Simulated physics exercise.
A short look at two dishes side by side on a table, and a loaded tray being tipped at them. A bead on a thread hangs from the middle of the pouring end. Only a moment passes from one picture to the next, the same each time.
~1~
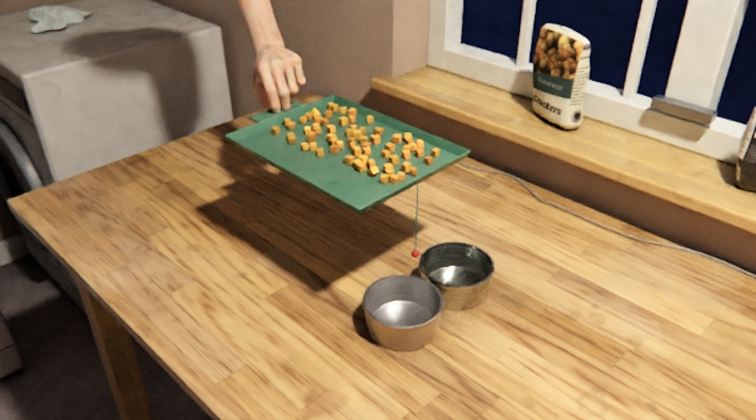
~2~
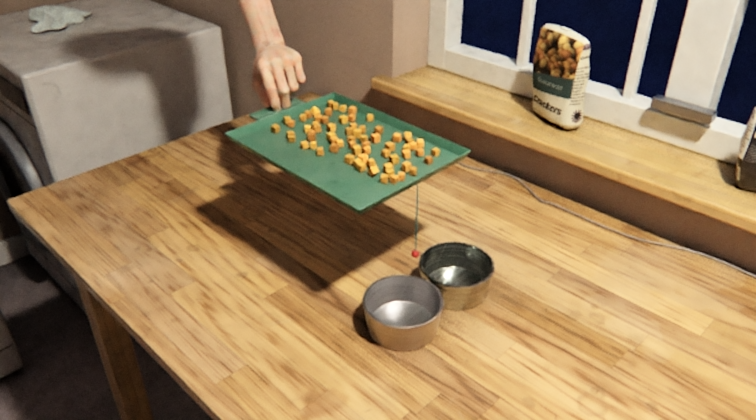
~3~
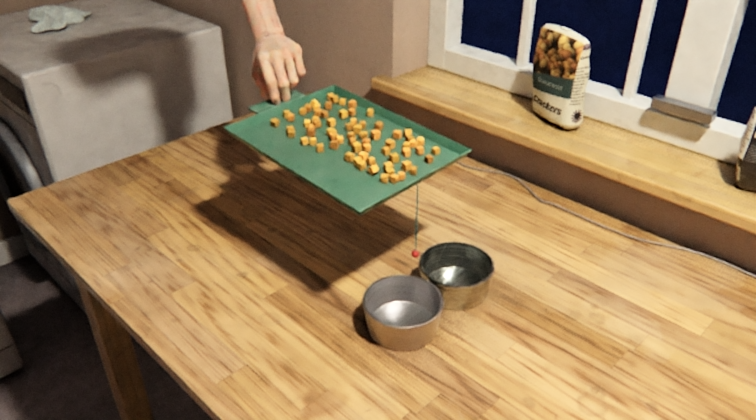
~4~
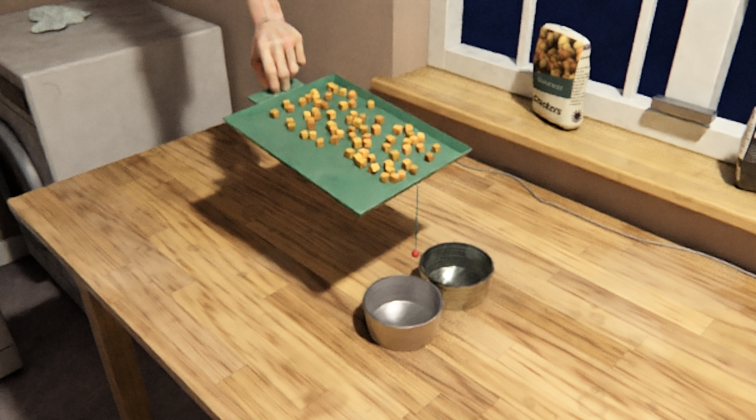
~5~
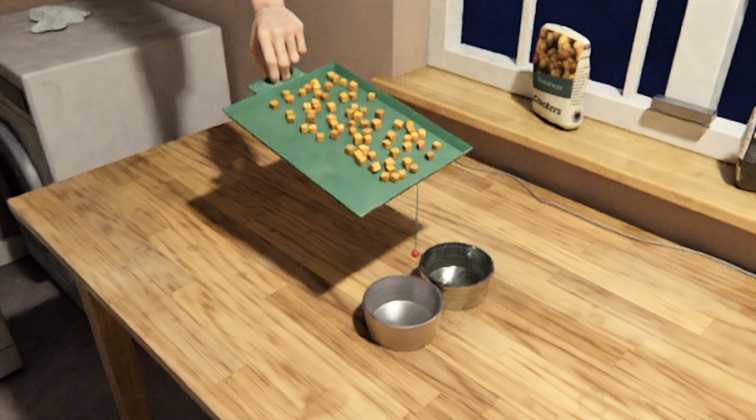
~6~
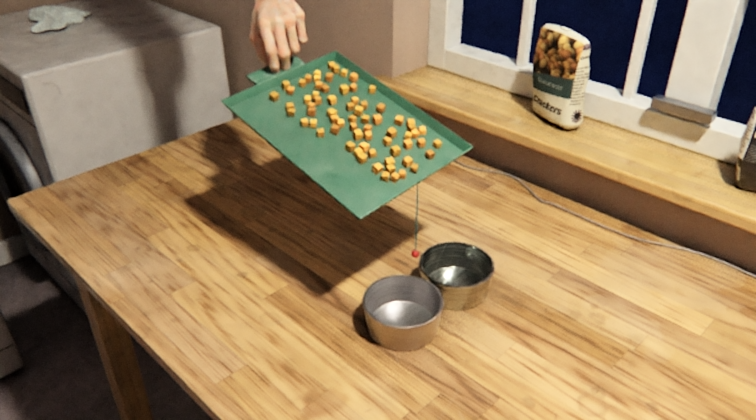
A hand raised the back of a green tray of croutons bit by bit, tilting its front left corner lowest, while two metal bowls sat still on the wooden table below.
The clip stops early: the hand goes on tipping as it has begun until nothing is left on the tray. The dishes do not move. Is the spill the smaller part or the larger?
The two hold the larger part of the load.
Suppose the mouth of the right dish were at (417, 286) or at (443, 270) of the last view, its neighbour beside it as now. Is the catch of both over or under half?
First above a half, then above a half.
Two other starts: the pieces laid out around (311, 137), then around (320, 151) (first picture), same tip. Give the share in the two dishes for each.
In turn 50 and 70 in a hundred.
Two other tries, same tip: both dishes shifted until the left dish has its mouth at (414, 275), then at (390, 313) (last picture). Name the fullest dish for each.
First the left one, then left.
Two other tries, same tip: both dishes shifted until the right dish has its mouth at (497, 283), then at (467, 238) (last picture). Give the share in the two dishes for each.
First some 0, then 20 per cent.
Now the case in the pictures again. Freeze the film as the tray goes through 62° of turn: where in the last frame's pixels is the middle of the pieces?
Around (388, 225).
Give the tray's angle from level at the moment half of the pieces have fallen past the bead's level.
Near 70 degrees.
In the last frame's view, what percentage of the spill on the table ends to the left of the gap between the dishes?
Roughly 90 in a hundred.
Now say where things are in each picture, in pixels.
The first picture shows corners of the pouring end at (360, 205) and (465, 150), level; middle of the load at (352, 141), croutons; left dish at (432, 329); right dish at (485, 290); bead on its thread at (415, 254).
The second picture shows corners of the pouring end at (360, 206) and (465, 150), level; middle of the load at (352, 140).
The third picture shows corners of the pouring end at (360, 207) and (465, 149), tipped barely, lowest at the left corner; middle of the load at (352, 136).
The fourth picture shows corners of the pouring end at (360, 209) and (466, 148), tipped a little, lowest at the left corner; middle of the load at (352, 130).
The fifth picture shows corners of the pouring end at (360, 211) and (466, 147), tipped a little, lowest at the left corner; middle of the load at (352, 124).
The sixth picture shows corners of the pouring end at (361, 213) and (467, 146), tipped clearly, lowest at the left corner; middle of the load at (353, 119); left dish at (432, 329); right dish at (485, 290).
Soon, tray tipped steeply; about half on the tray; a small part in the left dish; a small part outside both; about a third in the air.
A while on, tray tipped past a quarter turn; about two thirds in the left dish; a small part in the right dish; about a third outside both.
Towards the end, tray tipped past a quarter turn; about two thirds in the left dish; a small part in the right dish; about a third outside both.
Finally, tray tipped past a quarter turn; about two thirds in the left dish; a small part in the right dish; about a third outside both.
